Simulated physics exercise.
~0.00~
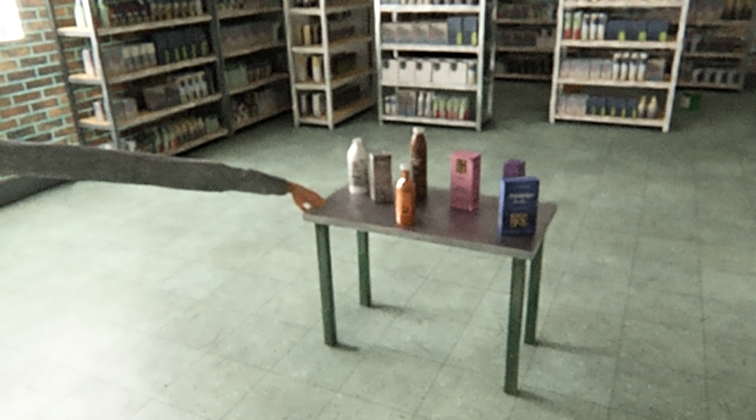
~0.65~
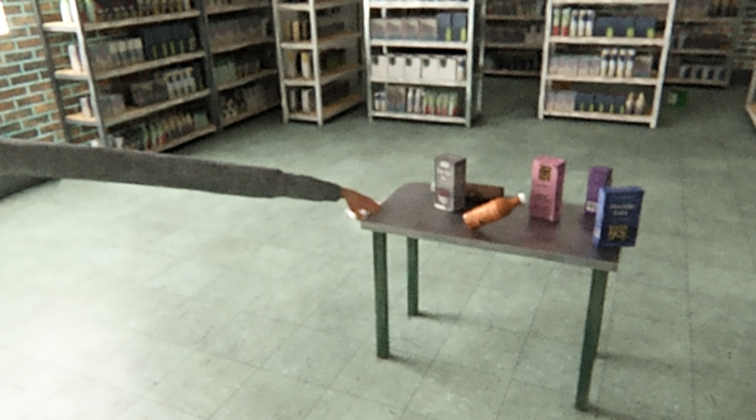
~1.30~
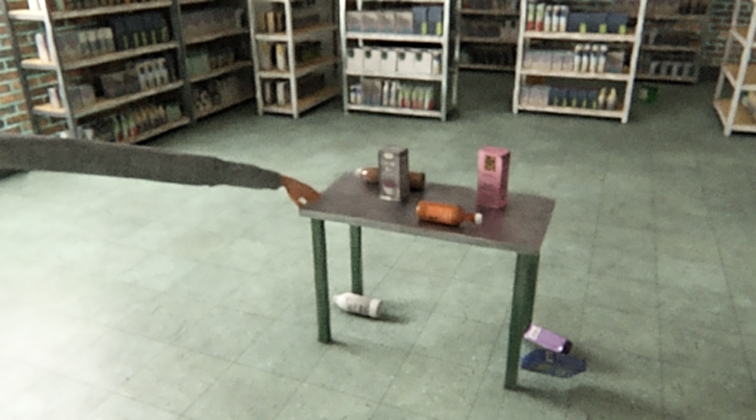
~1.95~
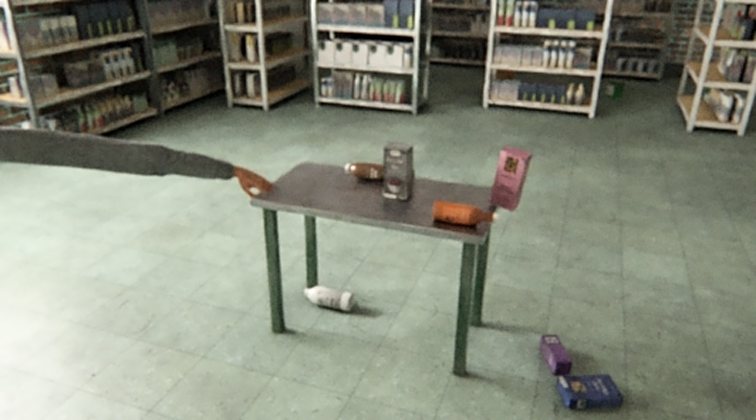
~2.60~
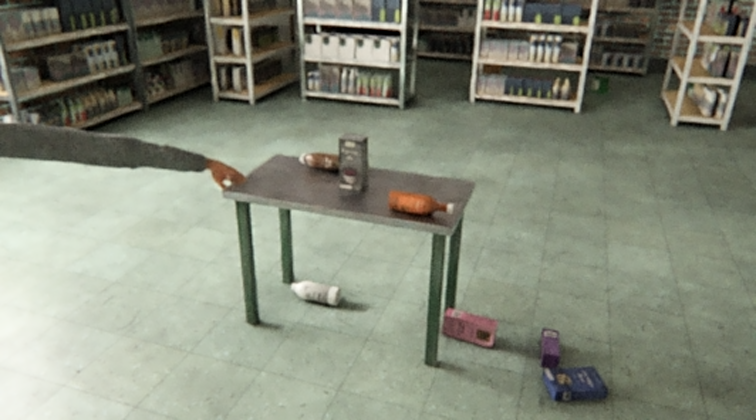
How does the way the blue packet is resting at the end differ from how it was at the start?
At the start the blue packet stands upright on the table, but at the end it is lying on its side on the floor.
